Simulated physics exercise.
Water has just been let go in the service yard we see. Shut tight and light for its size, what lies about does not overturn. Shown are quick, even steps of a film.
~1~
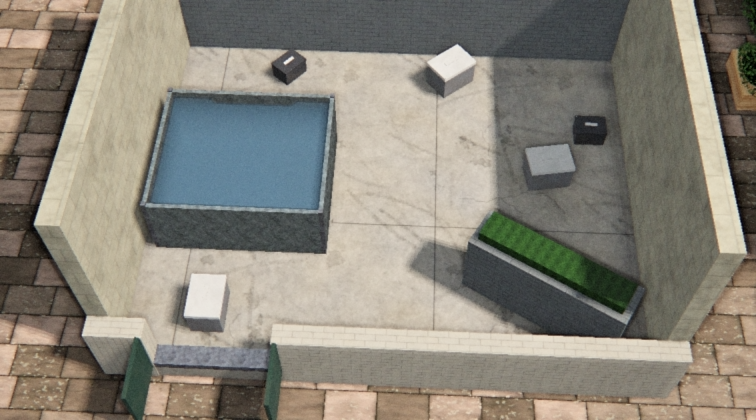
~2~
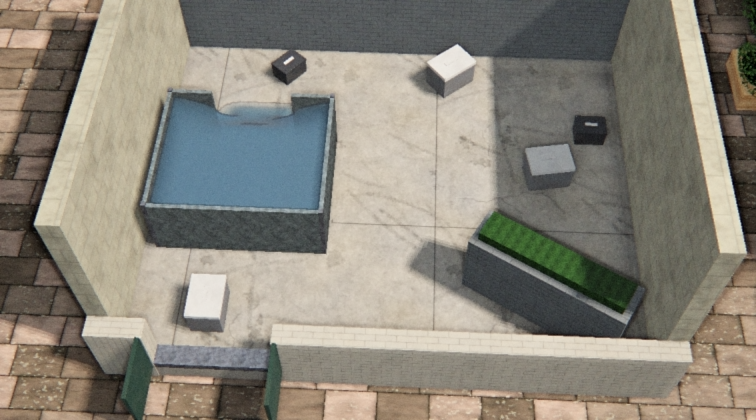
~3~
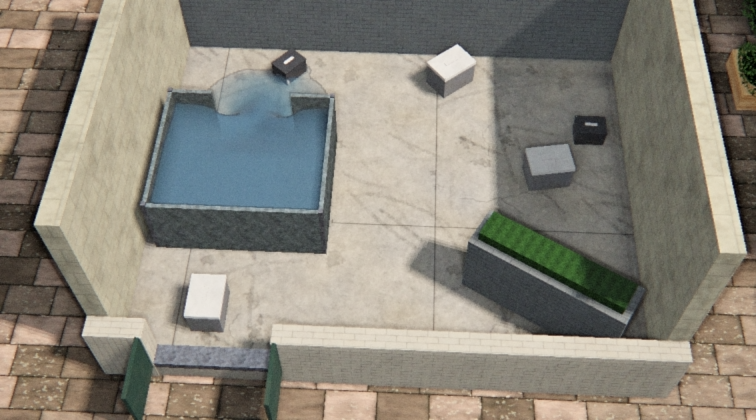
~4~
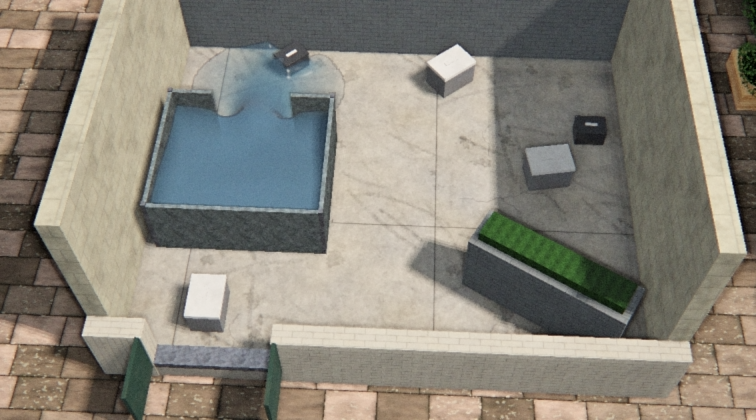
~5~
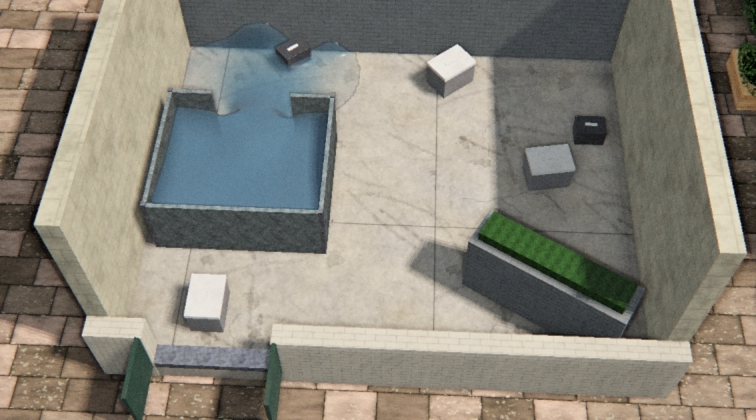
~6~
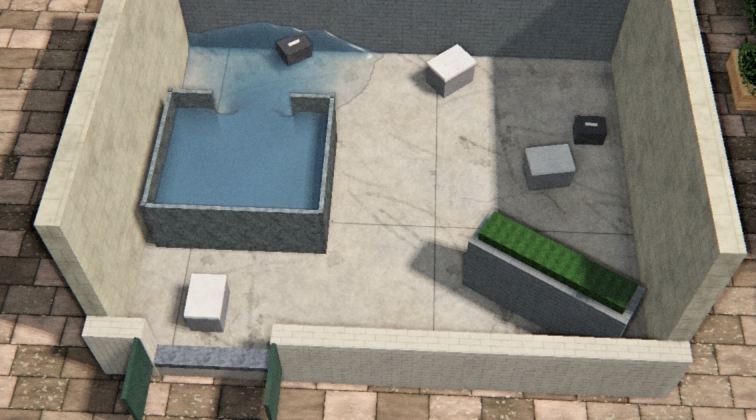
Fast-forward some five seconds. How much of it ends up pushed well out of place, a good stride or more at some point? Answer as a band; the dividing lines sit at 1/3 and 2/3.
2/3 or more.
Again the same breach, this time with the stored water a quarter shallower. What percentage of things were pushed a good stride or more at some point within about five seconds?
I'd say close to 80 per cent of the things.
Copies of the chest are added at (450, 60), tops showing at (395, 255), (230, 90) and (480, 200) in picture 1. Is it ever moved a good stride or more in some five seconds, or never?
Per listing: Largely stays, cleared out, largely stays.
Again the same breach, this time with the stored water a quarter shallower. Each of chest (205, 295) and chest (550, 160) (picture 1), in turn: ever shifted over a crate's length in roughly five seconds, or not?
Note - object one not displaced that much, object two displaced that much.
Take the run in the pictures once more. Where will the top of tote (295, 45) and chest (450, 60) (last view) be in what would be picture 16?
The first should be near (409, 64), the second near (540, 137).
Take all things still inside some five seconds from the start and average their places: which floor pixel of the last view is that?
Centre of the remaining clutter: Around (523, 278).
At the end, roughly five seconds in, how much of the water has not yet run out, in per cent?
Roughly 98 in a hundred.
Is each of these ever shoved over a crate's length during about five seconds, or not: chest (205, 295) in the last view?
Below that mark.
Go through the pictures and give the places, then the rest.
A tote at (289, 61), on the bottom; a chest at (452, 62) rests on the ground; 0 of 5 have shifted, in the first frame.
A tote at (289, 61) rests on the ground; a chest at (452, 62), on the bottom; 0 of 5 have shifted, in the second frame.
A tote at (289, 61), on the bottom; a chest at (452, 62), on the bottom; 0 of 5 have shifted, in the third frame.
A tote at (291, 54), on the bottom, close to its start; a chest at (452, 62), on the bottom; 1 of 5 have shifted, in the fourth frame.
A tote at (293, 48), on the bottom, close to its start; a chest at (452, 62) rests on the ground; 1 of 5 have shifted, in the fifth frame.
A tote at (294, 43), afloat, close to its start; a chest at (452, 62), on the bottom; 1 of 5 have shifted, in the sixth frame.
A moment on, 0 of 5 are well off their spots; 1 afloat.
Next, 2 of 5 are well off their spots; 1 afloat.
Later, 4 of 5 are well off their spots; 3 afloat.
In the end, 4 of 5 are well off their spots, and 4 have been at some point; 4 afloat.
